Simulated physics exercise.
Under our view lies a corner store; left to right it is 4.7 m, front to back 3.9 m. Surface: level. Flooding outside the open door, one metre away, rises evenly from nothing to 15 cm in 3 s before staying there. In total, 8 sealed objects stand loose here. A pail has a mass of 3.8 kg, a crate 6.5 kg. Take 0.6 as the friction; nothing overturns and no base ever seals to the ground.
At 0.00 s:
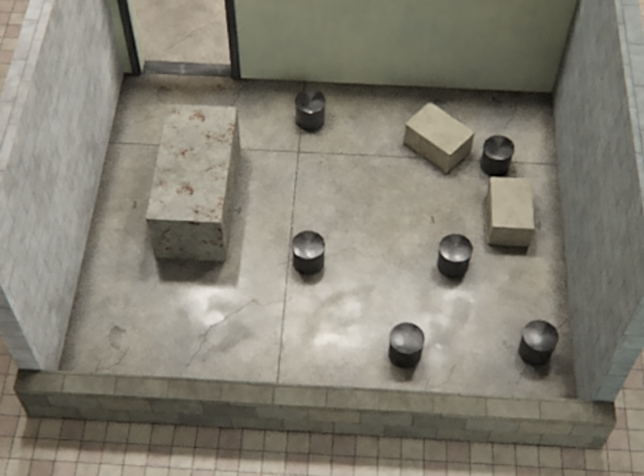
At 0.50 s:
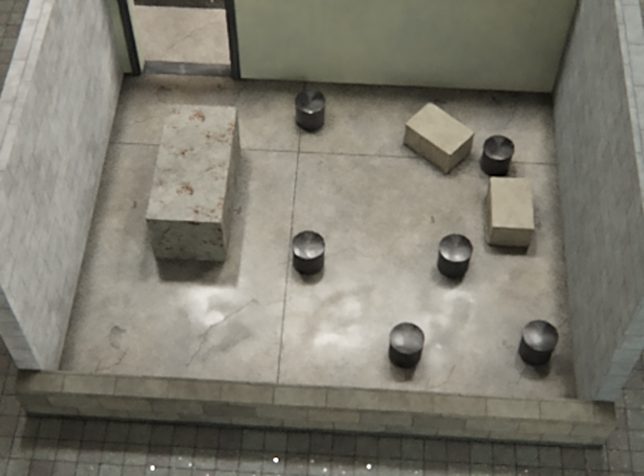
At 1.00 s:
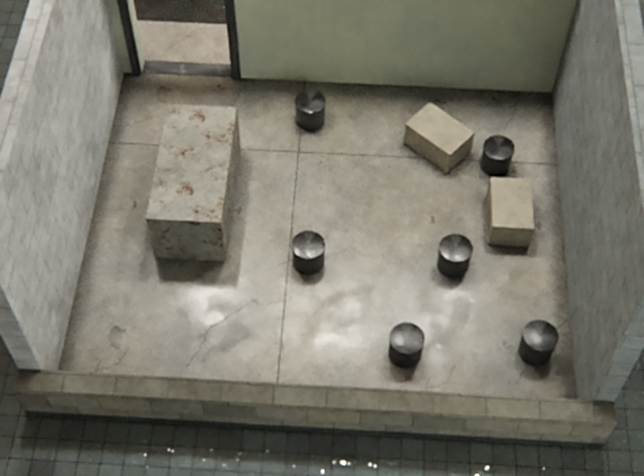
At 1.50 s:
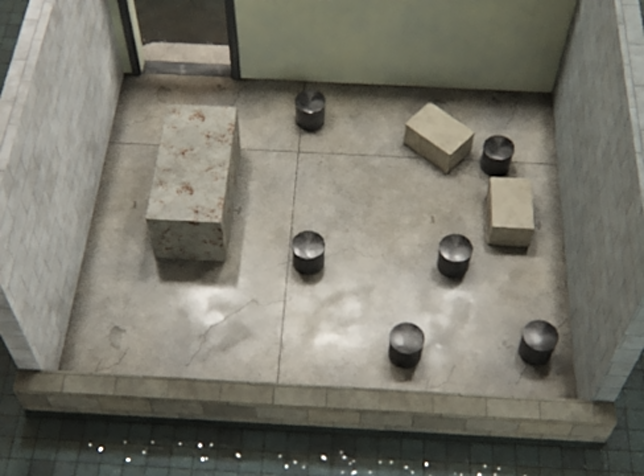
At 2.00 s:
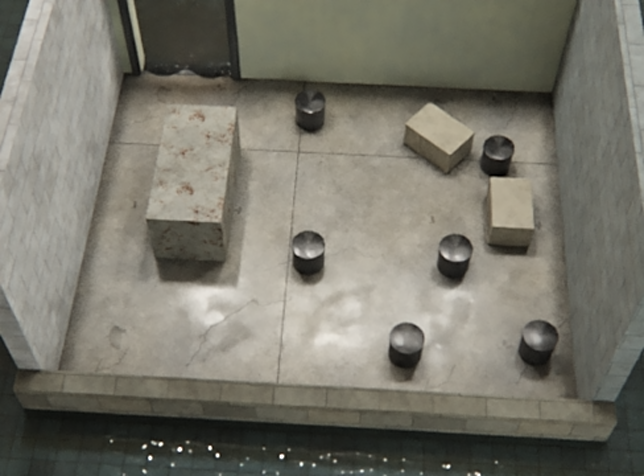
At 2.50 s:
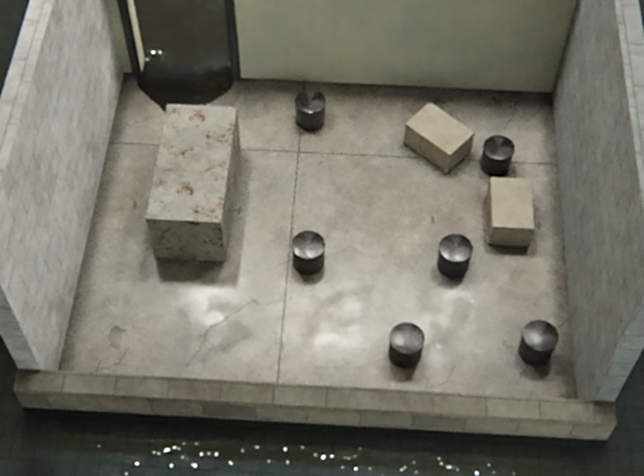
In a walled corner store, dark water rises outside and spreads in through the doorway.
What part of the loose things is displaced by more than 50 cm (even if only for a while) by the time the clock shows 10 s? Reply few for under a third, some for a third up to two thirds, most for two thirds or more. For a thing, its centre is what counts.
Few.
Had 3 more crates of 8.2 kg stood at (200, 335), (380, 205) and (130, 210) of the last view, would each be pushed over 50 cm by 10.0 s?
Respectively, higher, lower and higher.
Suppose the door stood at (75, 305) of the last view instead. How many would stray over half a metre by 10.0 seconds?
The answer then is 2.
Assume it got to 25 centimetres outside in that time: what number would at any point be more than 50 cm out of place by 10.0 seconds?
You'd get 5 in that case.
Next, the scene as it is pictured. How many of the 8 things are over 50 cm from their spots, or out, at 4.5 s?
The number by then is 0.
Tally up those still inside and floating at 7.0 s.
Then: 0.
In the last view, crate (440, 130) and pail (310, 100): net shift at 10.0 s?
In that order: 0 cm, 0 cm.
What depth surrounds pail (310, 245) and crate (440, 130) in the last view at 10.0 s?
Depths: Near 3 cm, then near 2 cm.
After 3.5 s 0 of 8 are over 50 cm from their spots; 0 afloat.
After 4.5 s 0 of 8 are over 50 cm from their spots; 0 afloat.
After 7.0 s 0 of 8 are over 50 cm from their spots; 0 afloat.
After 10.0 s 0 of 8 are over 50 cm from their spots, and 0 have been at some point; 0 afloat.
